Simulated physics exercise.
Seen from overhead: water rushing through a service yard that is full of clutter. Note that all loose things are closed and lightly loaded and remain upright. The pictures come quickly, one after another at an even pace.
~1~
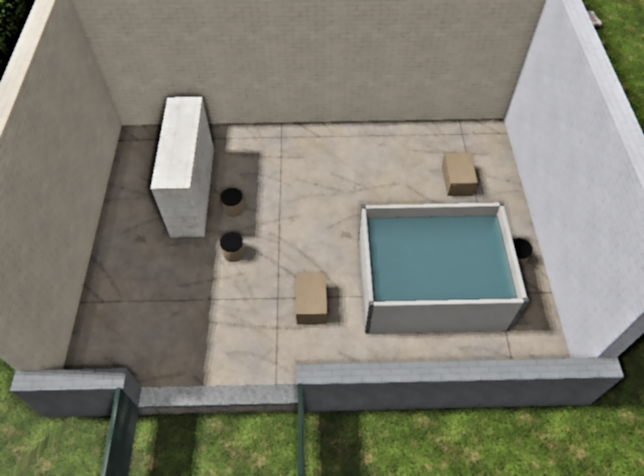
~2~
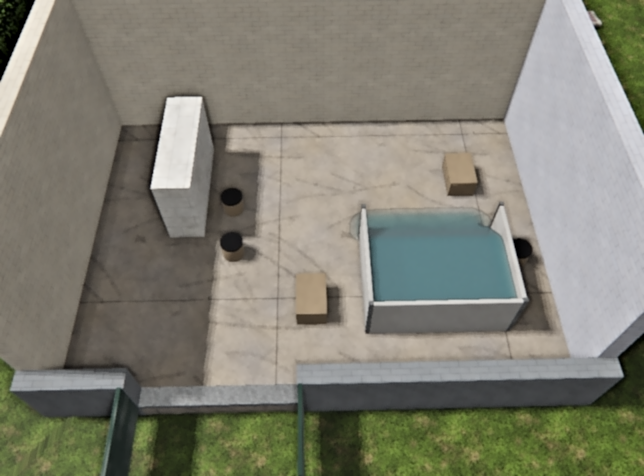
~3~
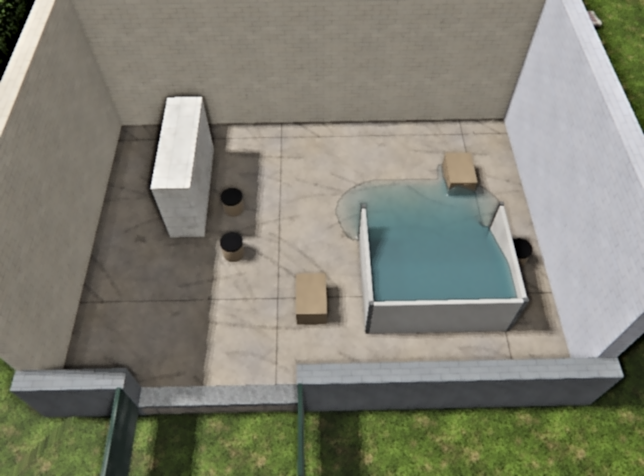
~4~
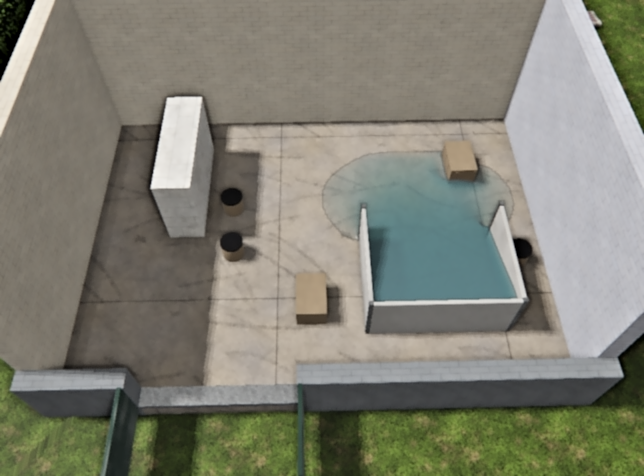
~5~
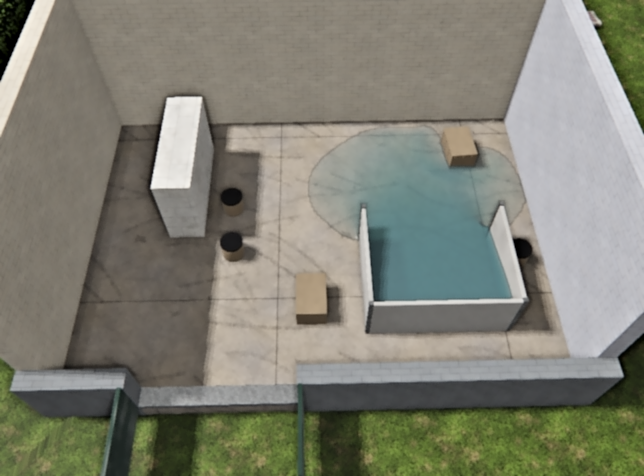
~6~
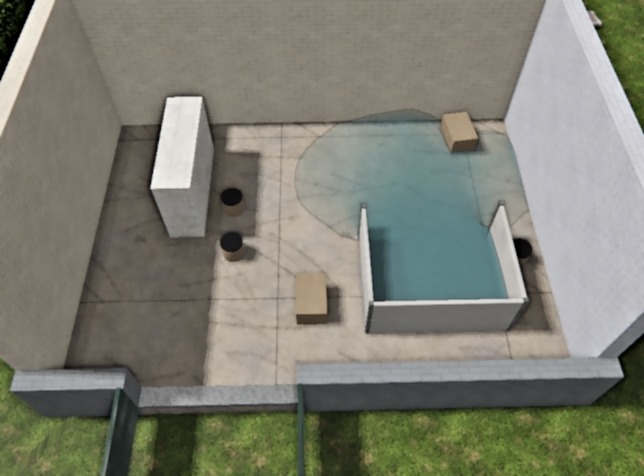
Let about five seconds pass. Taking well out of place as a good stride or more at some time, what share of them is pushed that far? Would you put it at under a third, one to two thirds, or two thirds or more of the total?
Two thirds plus.
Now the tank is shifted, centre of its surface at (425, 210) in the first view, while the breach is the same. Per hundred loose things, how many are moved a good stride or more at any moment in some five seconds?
About 80 %.
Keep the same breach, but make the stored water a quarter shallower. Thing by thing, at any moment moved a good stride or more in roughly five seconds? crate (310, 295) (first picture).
Lab note - result: Distance not reached.
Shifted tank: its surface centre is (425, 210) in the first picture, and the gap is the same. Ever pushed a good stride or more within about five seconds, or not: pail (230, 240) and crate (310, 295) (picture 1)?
In the order asked: Got displaced that much and lacked the distance.
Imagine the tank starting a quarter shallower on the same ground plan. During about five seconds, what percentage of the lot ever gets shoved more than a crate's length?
80 % or so.
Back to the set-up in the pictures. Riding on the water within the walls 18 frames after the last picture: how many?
The count is 2.
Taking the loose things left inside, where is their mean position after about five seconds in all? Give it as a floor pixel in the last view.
Mean position: About (357, 294).
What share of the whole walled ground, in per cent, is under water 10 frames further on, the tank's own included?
Wet share: Around 45 %.
A moment on, 1 of 5 are well off their spots; 1 afloat.
Next, 1 of 5 are well off their spots; 1 afloat.
Later, 2 of 5 are well off their spots; 2 afloat.
In the end, 4 of 5 are well off their spots, and 4 have been at some point; 3 afloat.
